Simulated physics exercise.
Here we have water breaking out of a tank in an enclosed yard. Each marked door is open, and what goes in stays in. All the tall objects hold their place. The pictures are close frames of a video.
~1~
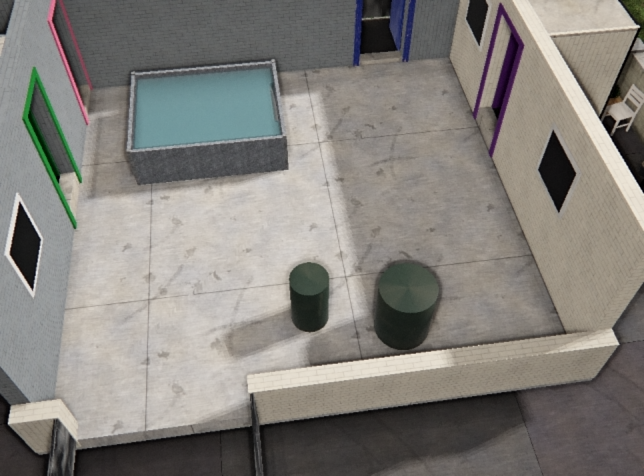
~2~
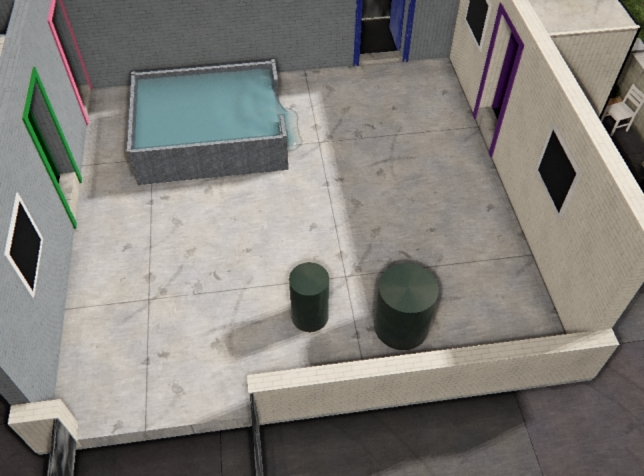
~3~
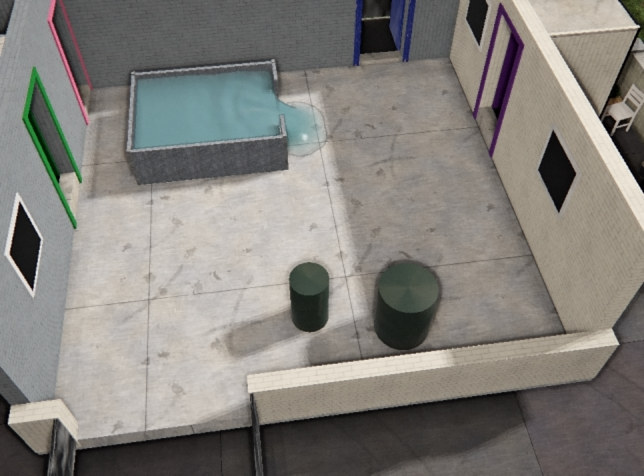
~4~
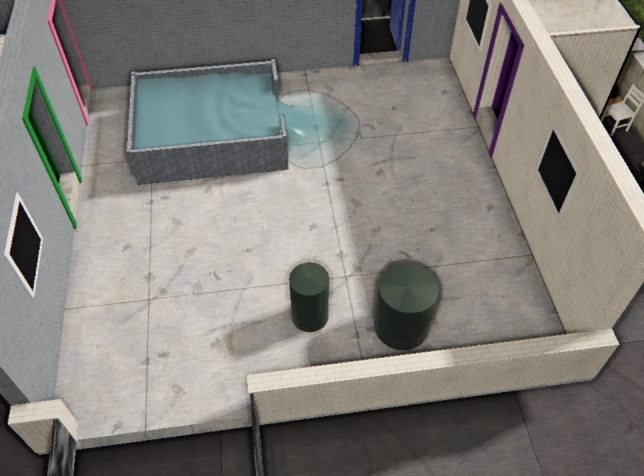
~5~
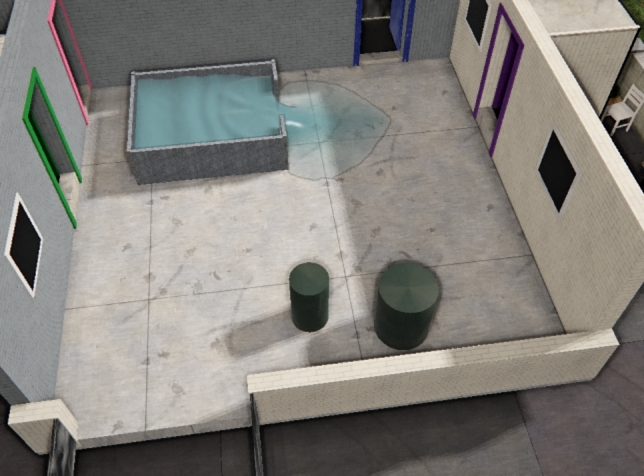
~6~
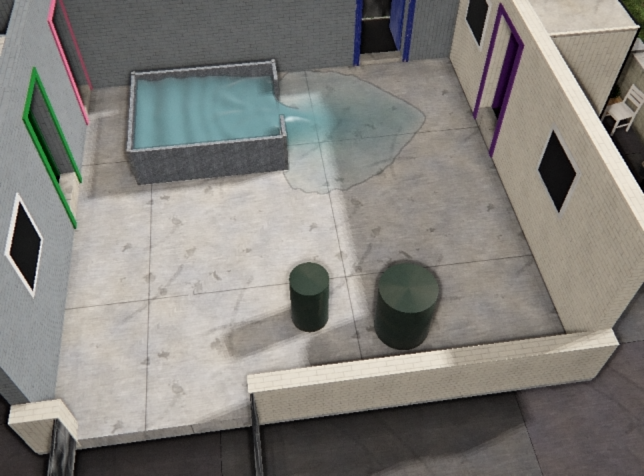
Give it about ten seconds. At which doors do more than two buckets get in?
One by one: The blue door floods; the purple door holds within the limit; the pink door holds within the limit; the green door holds within the limit.
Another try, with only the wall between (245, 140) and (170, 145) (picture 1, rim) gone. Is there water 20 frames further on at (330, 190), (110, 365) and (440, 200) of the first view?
One after the other: Dry, awash, no water.
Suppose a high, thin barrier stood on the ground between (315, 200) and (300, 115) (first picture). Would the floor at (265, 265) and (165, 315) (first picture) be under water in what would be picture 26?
In that order: Awash, under water.
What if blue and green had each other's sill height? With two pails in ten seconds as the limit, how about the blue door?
In short: The blue door is under.
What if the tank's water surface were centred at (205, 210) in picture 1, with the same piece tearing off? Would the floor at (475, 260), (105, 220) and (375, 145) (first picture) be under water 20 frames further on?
In that order: Under water, not flooded, awash.
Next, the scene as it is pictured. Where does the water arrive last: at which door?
I say the green-painted one.
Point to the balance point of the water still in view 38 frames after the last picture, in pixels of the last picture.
At about (346, 169).
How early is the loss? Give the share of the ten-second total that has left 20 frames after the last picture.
Near 20 in a hundred.
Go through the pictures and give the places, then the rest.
The tank at (206, 107) is whole and still, in the first frame.
The front is at (286, 111), out from the gap at (279, 121), in the second frame.
The front is at (319, 116), out from the gap at (279, 122), in the third frame.
Water pours out at (279, 122) and has run to (351, 115), in the fourth frame.
The front is at (383, 116), out from the gap at (279, 121), in the fifth frame.
The front is at (417, 113), out from the gap at (279, 121), in the sixth frame.
A moment on, water covers 25 % of the floor; the blue door wet at the sill, nothing in, the purple door wet at the sill, nothing in, the pink door not reached, the green door not reached.
Next, water covers 30 % of the floor; the blue door under two buckets in, the purple door wet at the sill, nothing in, the pink door not reached, the green door not reached.
Then, water covers 40 % of the floor; the blue door over two buckets in, the purple door wet at the sill, nothing in, the pink door not reached, the green door not reached.
Later, water covers 55 % of the floor; the blue door far over two buckets in, the purple door wet at the sill, nothing in, the pink door not reached, the green door not reached.
In the end, water covers 90 % of the floor; the blue door far over two buckets in, the purple door wet at the sill, nothing in, the pink door wet at the sill, nothing in, the green door wet at the sill, nothing in.
